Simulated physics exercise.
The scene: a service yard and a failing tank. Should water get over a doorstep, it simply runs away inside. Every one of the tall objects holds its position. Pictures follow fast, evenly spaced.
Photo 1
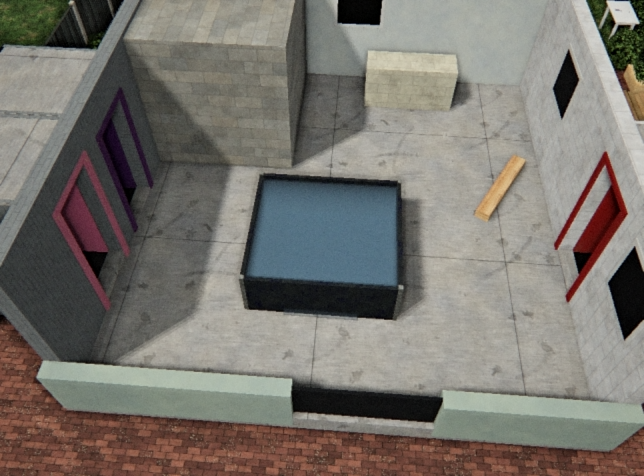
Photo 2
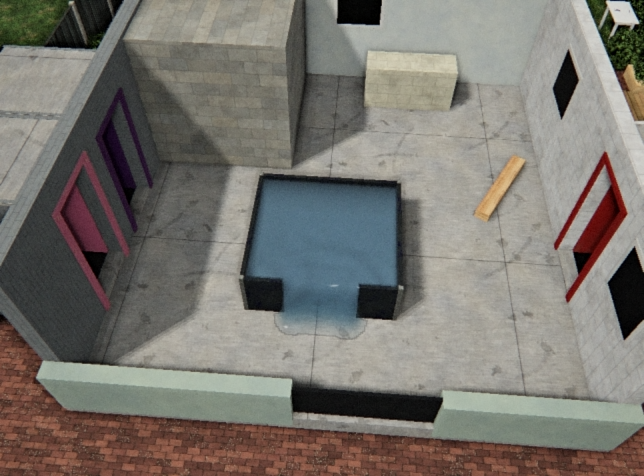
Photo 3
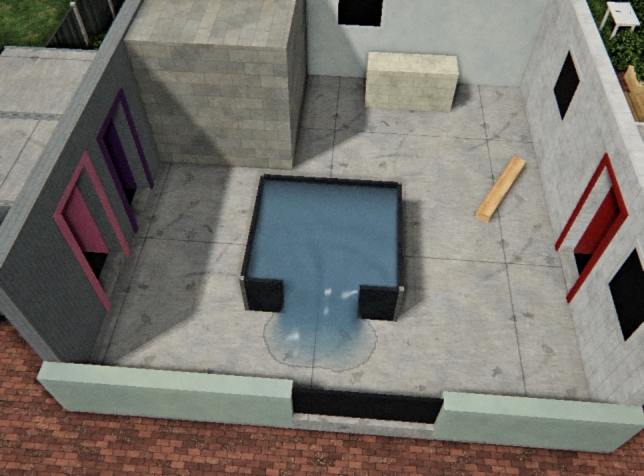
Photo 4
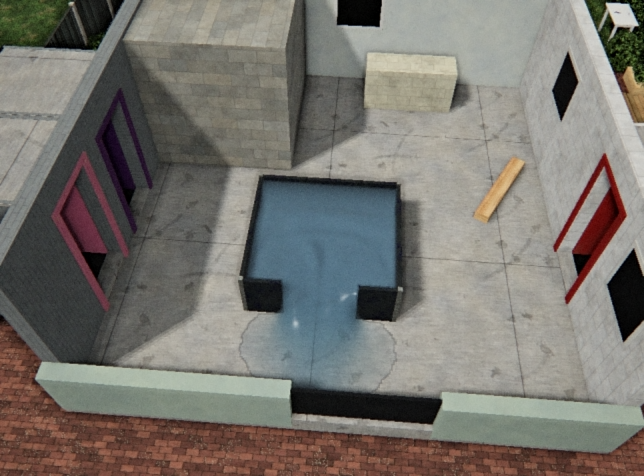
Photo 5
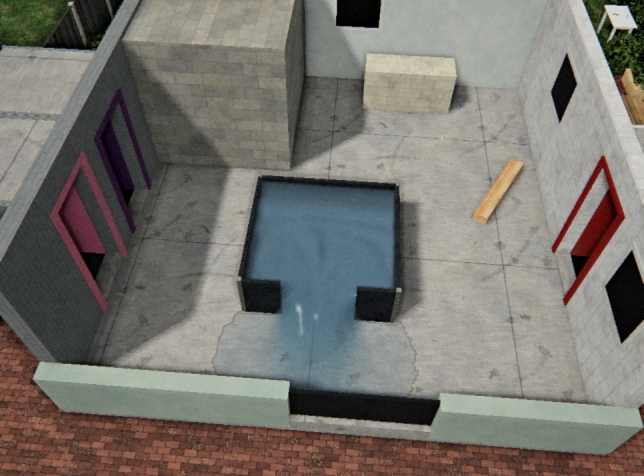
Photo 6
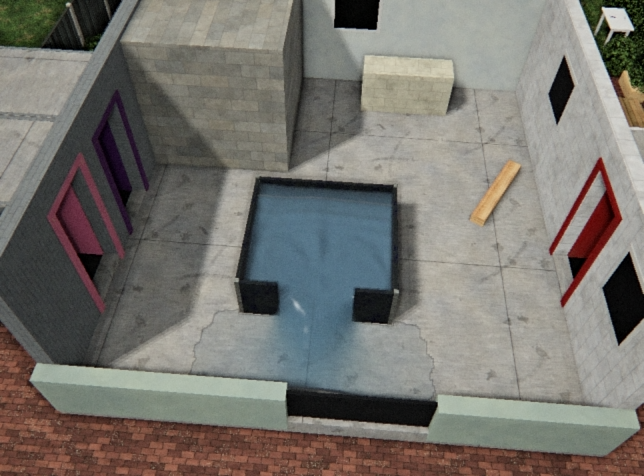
Water pours from a gap in the dark tank's front and spreads across the yard floor.
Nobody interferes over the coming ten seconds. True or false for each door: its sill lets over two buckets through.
The red door true; the purple door true; the pink door false.
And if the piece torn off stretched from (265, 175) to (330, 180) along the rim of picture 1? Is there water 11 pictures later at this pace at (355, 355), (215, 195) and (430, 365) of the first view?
Listed order gives left alone; sopping; left alone.
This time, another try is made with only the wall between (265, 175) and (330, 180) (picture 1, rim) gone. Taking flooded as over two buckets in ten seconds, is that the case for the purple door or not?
Answer: Purple crosses the line.
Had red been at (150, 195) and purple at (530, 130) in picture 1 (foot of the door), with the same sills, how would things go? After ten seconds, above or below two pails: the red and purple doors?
Note: Red lets too much through; purple lets too much through.
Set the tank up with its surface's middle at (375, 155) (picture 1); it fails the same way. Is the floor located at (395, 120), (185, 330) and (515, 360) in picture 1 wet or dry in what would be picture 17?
So, in the order given, I'd say unaffected, soaked through, soaked through.
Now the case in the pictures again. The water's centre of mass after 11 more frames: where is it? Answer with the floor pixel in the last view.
I'd say near (318, 305).
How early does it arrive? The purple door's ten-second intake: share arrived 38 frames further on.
It comes to around 15 percent of the ten-second total.
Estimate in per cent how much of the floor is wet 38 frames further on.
Roughly 75 %.
A moment on, water covers 15 % of the floor; the red door not reached, the purple door not reached, the pink door not reached.
Next, water covers 30 % of the floor; the red door not reached, the purple door not reached, the pink door wet at the sill, nothing in.
Then, water covers 45 % of the floor; the red door under two buckets in, the purple door wet at the sill, nothing in, the pink door under two buckets in.
Later, water covers 75 % of the floor; the red door over two buckets in, the purple door under two buckets in, the pink door under two buckets in.
In the end, water covers 95 % of the floor; the red door far over two buckets in, the purple door over two buckets in, the pink door under two buckets in.
